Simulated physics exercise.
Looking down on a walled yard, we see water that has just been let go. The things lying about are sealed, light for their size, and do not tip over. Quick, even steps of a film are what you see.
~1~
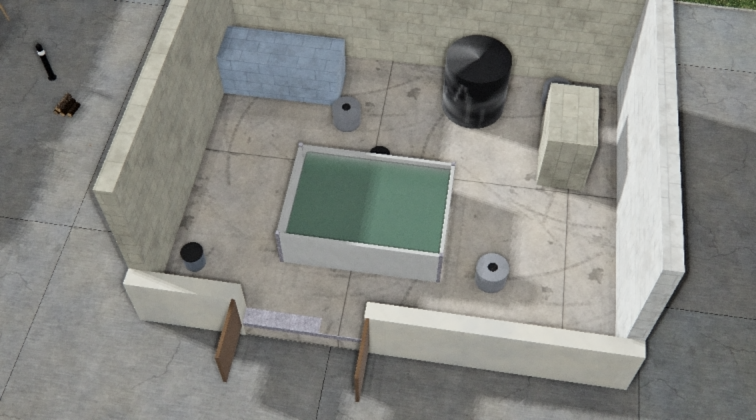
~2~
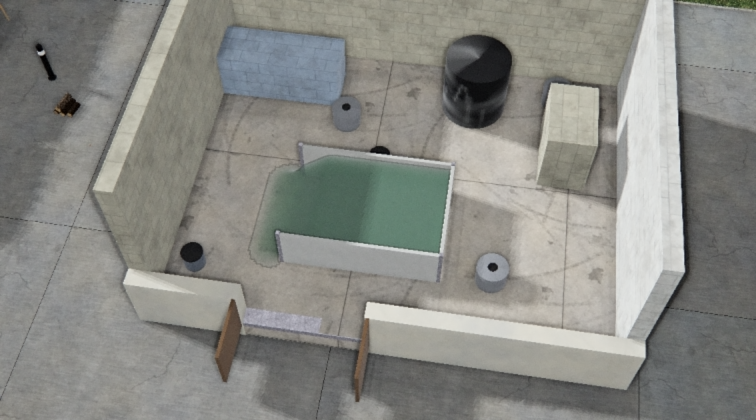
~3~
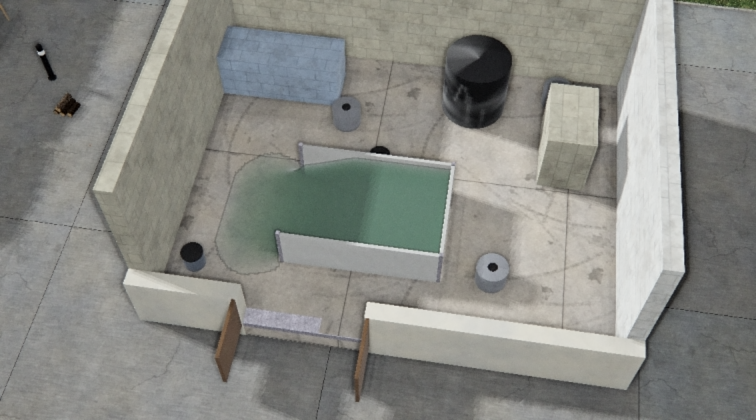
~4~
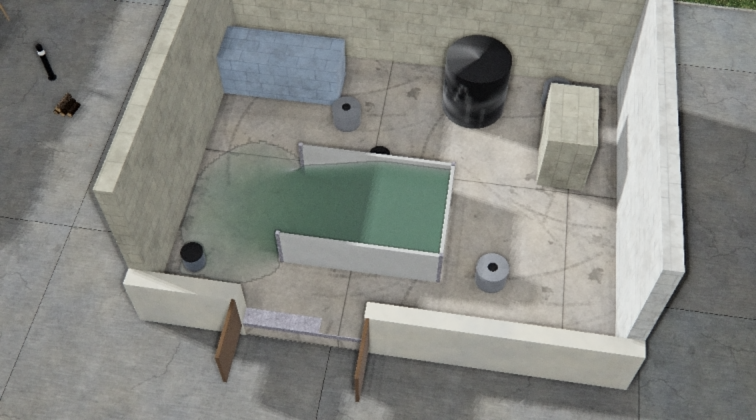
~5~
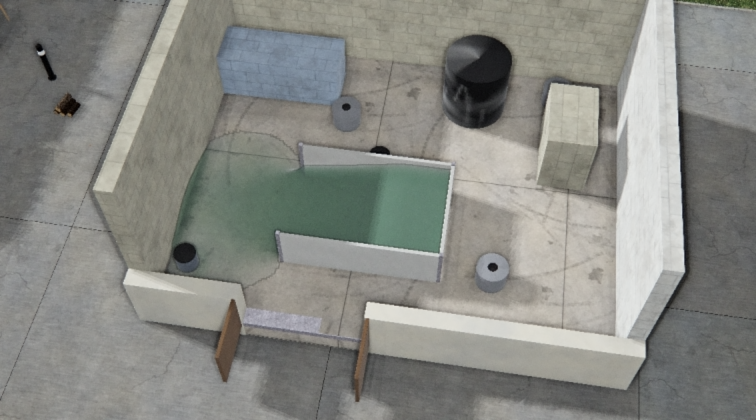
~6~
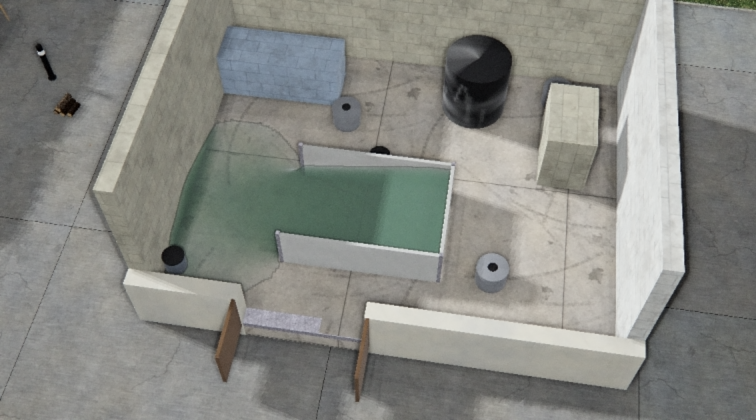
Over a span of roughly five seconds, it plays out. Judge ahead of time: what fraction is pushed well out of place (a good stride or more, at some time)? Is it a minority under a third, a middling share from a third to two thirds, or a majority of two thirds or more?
Midway band.
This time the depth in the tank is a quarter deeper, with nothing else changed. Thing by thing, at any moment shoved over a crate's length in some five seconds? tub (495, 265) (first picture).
Lab note - result: Distance not reached.
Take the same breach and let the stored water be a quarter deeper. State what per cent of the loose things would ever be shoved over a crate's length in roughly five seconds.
About 60 %.
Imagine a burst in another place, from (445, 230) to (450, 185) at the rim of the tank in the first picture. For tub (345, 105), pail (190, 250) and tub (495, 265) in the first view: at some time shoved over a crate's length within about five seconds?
Taking them one at a time, the first not displaced that far, the second not displaced that far and the third gets shoved clear.
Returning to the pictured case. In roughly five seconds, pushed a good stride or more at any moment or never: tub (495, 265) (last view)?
Answer for this object: Not so far.
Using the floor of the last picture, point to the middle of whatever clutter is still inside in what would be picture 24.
Their average sits at about pixel (505, 207).
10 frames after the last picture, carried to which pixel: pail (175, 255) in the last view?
It should end up around (305, 265).
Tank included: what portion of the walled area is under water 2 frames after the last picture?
Estimate: 25 %.
A moment on, 0 of 5 are well off their spots; 1 afloat.
Next, 1 of 5 are well off their spots; 1 afloat.
Later, 3 of 5 are well off their spots; 2 afloat.
In the end, 3 of 5 are well off their spots, and 3 have been at some point; 2 afloat.
